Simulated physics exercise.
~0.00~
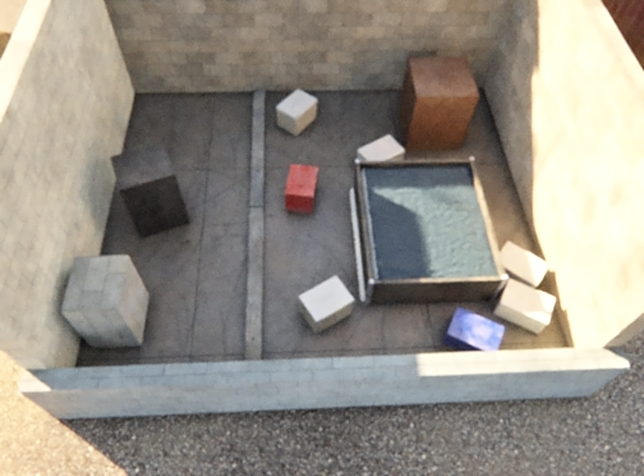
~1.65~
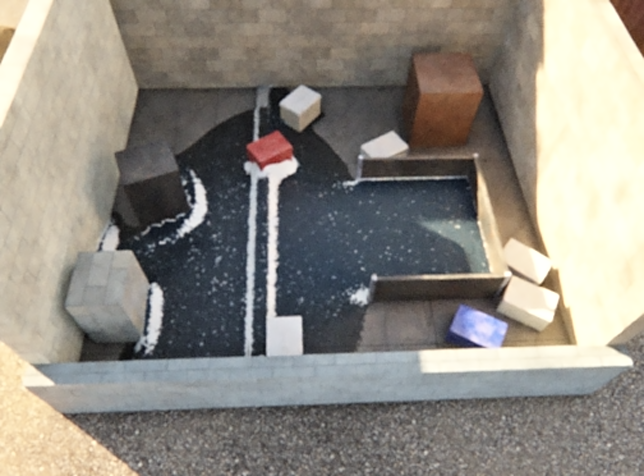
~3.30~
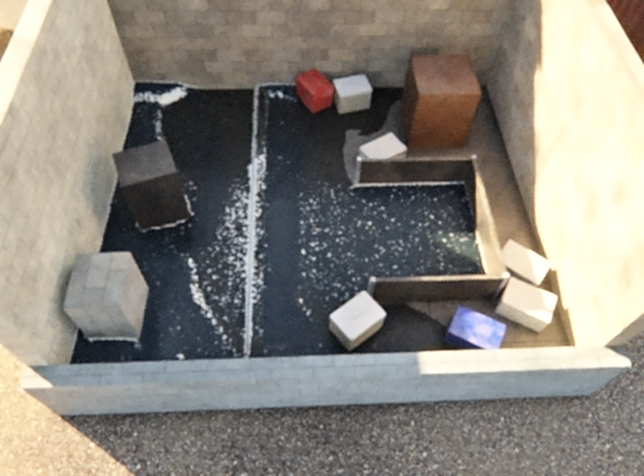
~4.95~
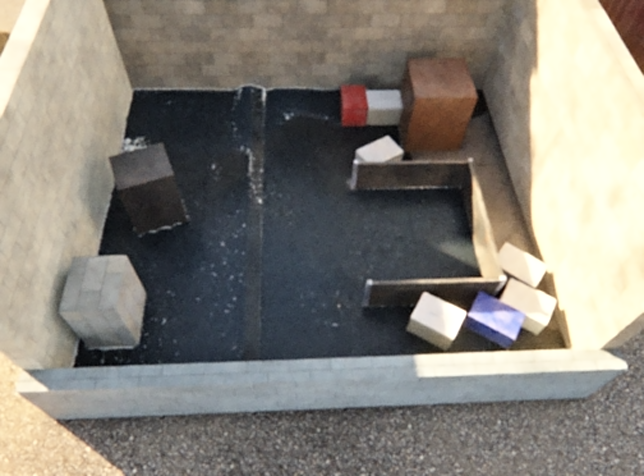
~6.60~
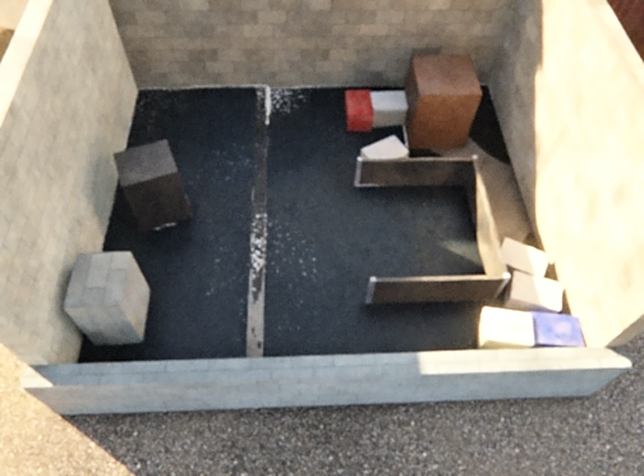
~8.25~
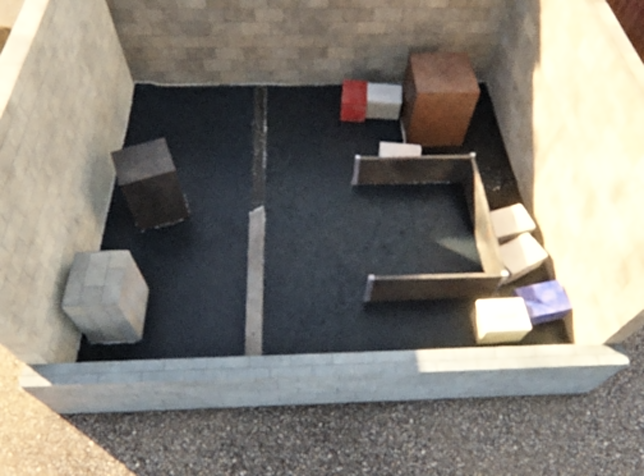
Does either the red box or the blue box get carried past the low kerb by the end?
No, the red box is held back at the kerb and ends up near the back wall beside a pale box. The blue box never reaches the kerb and ends near the right wall.
